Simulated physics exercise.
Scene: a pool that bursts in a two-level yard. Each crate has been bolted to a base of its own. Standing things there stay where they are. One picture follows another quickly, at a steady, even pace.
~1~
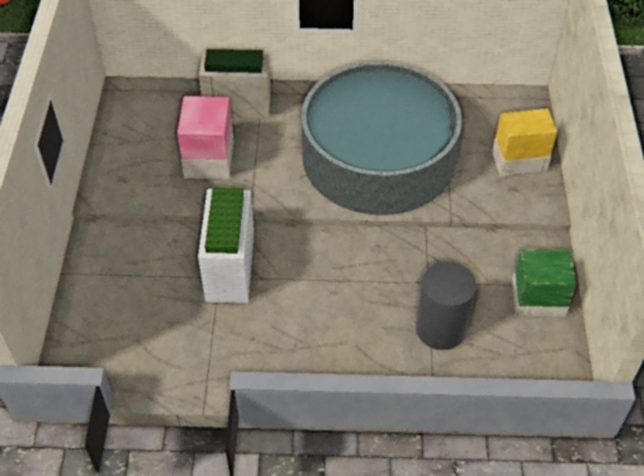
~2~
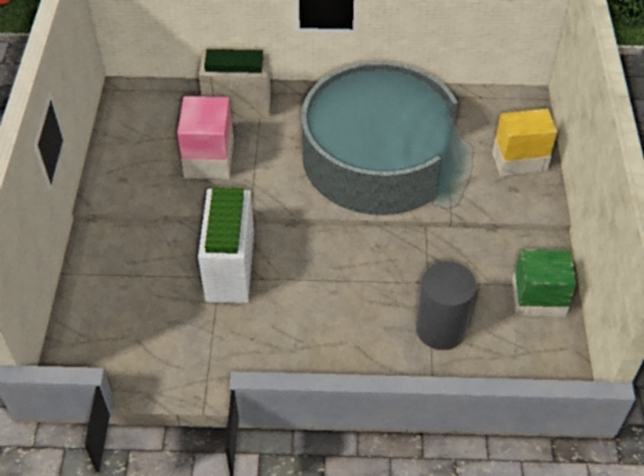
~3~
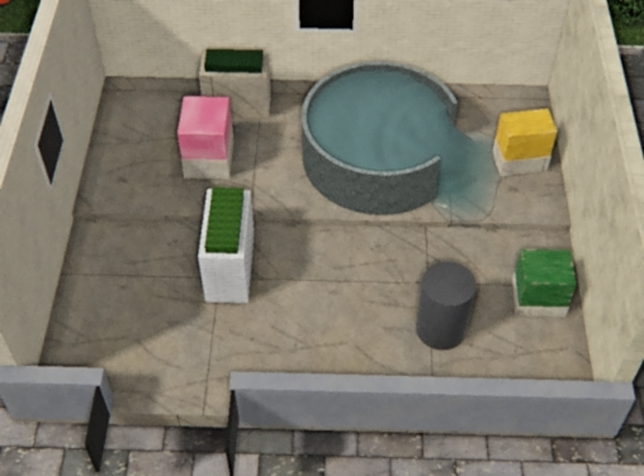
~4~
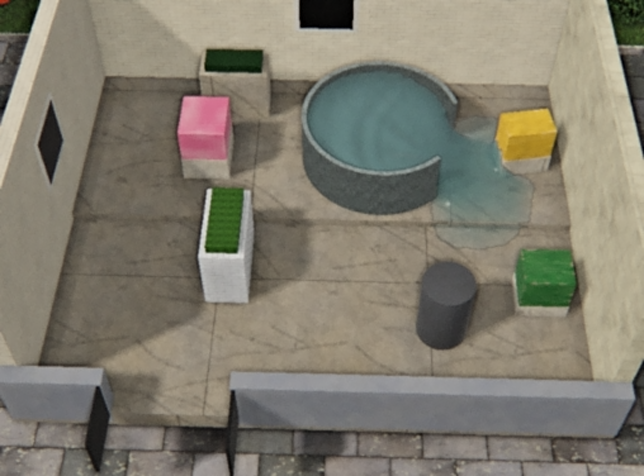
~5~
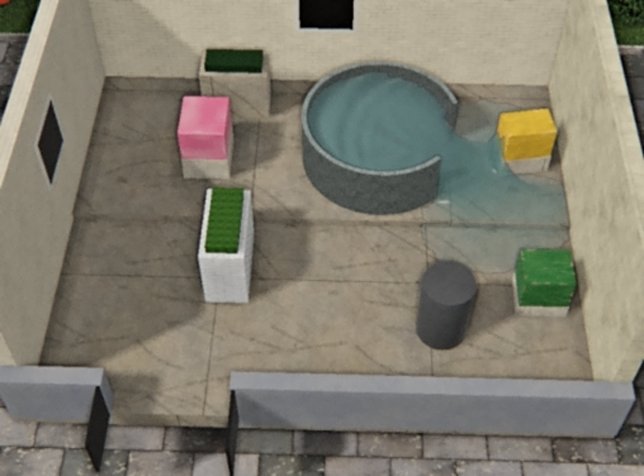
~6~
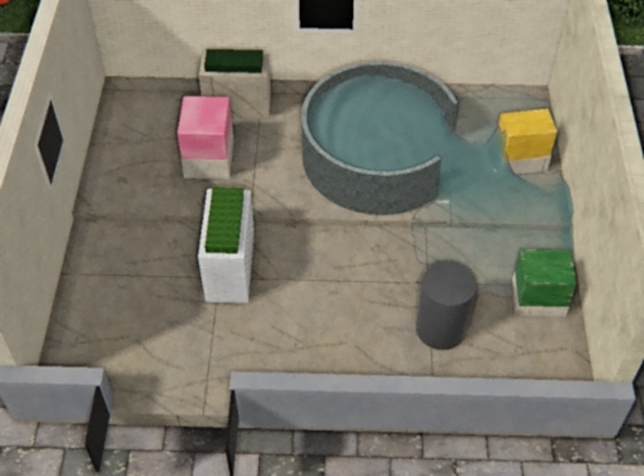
Water poured out through a gap in the right side of a round stone tank in a walled yard, then spread across the paving around the yellow-topped block and toward the green-topped one.
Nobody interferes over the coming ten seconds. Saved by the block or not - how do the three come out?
At the end, I expect the green crate to get touched; I expect the pink crate to never get touched; I expect the yellow crate to get touched.
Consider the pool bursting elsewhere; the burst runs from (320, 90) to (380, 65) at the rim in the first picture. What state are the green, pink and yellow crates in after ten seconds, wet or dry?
Going through them, the green crate is never reached, the pink crate is never reached and the yellow crate is never reached.
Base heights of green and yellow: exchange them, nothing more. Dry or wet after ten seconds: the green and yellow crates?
Green crate: Flooded; yellow crate: Flooded.
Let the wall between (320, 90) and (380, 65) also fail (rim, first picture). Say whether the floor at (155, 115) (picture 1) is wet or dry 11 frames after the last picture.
Inundated.
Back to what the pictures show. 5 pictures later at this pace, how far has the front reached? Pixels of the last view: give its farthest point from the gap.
My best guess is about (595, 409).
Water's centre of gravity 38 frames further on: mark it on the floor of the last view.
Near (379, 214) in the last view.
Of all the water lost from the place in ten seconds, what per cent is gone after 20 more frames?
I'd say about 0 per cent.
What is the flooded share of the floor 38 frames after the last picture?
Around 85 percent.
A moment on, water covers 20 % of the floor; the green crate water round its plinth, the pink crate not reached, the yellow crate water round its plinth.
Next, water covers 30 % of the floor; the green crate water round its plinth, the pink crate not reached, the yellow crate water round its plinth.
Then, water covers 55 % of the floor; the green crate water round its plinth, the pink crate not reached, the yellow crate water round its plinth.
Later, water covers 85 % of the floor; the green crate water round its plinth, the pink crate water round its plinth, the yellow crate water round its plinth.
In the end, water covers 95 % of the floor; the green crate was topped, the pink crate stayed above the water, the yellow crate was topped.
